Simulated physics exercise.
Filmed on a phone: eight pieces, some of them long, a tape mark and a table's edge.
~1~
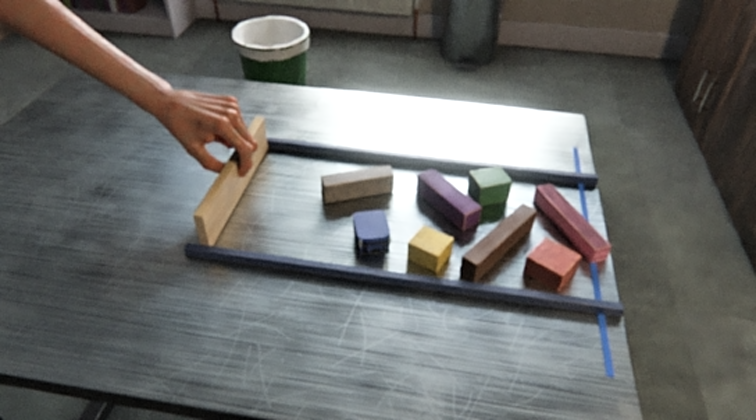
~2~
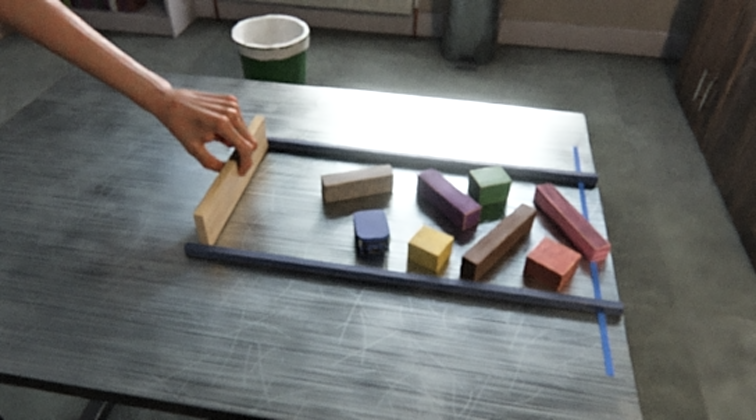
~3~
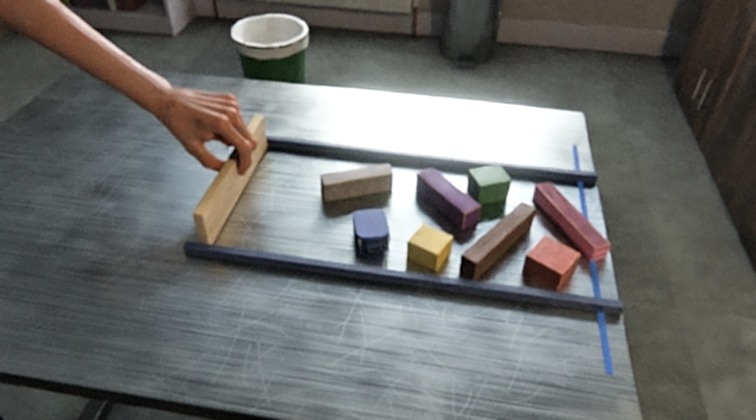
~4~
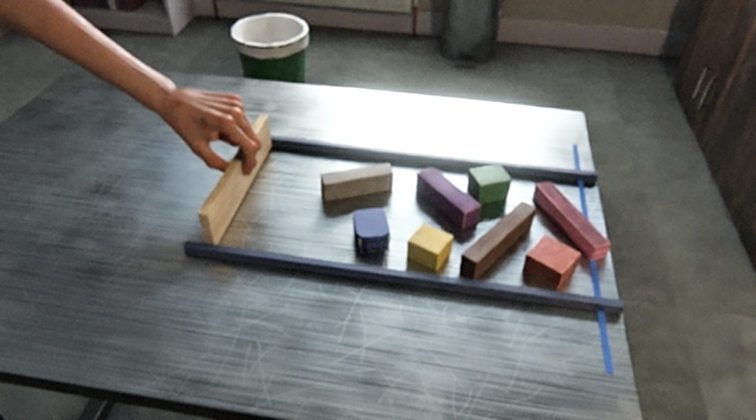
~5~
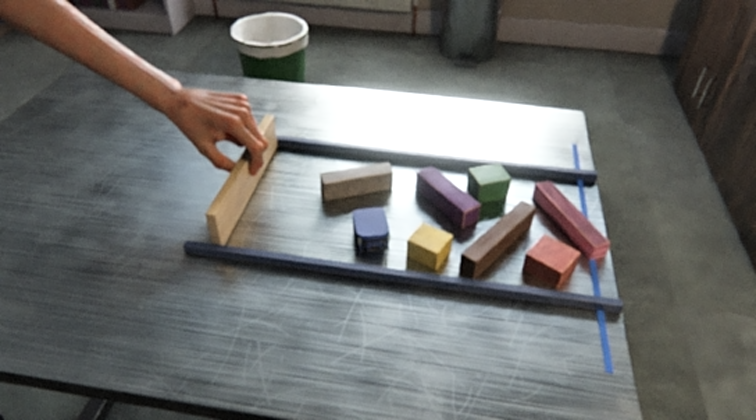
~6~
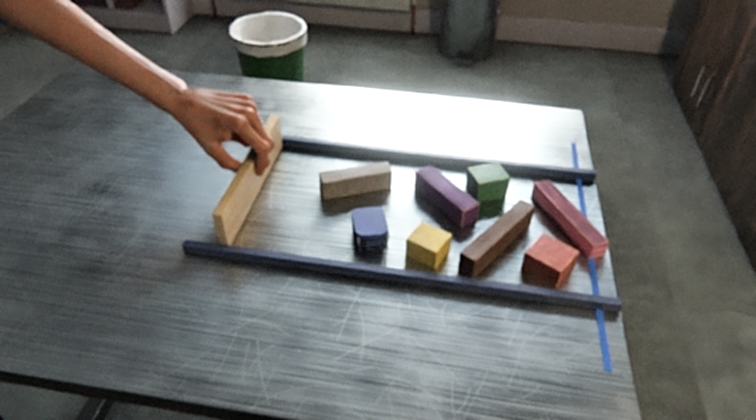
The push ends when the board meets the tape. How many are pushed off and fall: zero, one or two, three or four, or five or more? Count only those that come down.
Here the number that fall off is five or more.
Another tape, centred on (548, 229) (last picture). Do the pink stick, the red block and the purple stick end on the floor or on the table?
The pink stick drops off; the red block is lost; the purple stick stays on.
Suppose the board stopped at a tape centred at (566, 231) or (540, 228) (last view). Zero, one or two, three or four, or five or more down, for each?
For each place: Five or more; three to four.
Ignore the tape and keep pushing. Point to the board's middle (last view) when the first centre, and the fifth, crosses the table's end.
At (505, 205) for the first, at (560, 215) for the fifth.
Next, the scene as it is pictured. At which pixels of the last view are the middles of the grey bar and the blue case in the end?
About (595, 203), and the other about (611, 263).
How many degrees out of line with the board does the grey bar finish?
Near 0 degrees.
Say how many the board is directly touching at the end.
The number is 2.
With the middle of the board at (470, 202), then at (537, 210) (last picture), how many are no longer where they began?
The counts are 8 and 8.
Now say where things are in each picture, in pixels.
Pink stick (569, 221); red block (552, 264); brown bar (499, 241); board (235, 177); tape (589, 238), in the first frame.
Red block (552, 263); blue case (372, 232), in the second frame.
Brown bar (499, 239); purple stick (446, 197), in the third frame.
Pink stick (569, 219); board (240, 176), in the fourth frame.
Red block (551, 261); grey bar (357, 181), in the fifth frame.
Pink stick (568, 217); red block (550, 260); brown bar (498, 237); board (252, 176); tape (587, 233), in the sixth frame.
A little later, none off yet; pink stick at rest near (568, 217); red block at rest near (550, 260); brown bar at rest near (498, 237).
Next, none off yet; pink stick shifted a little near (580, 216); red block shifted about its own width near (584, 264); brown bar shifted a little near (553, 247).
When it is over, the number that fall off is five or more; down, yellow block, purple stick, green block, brown bar, red block and pink stick.
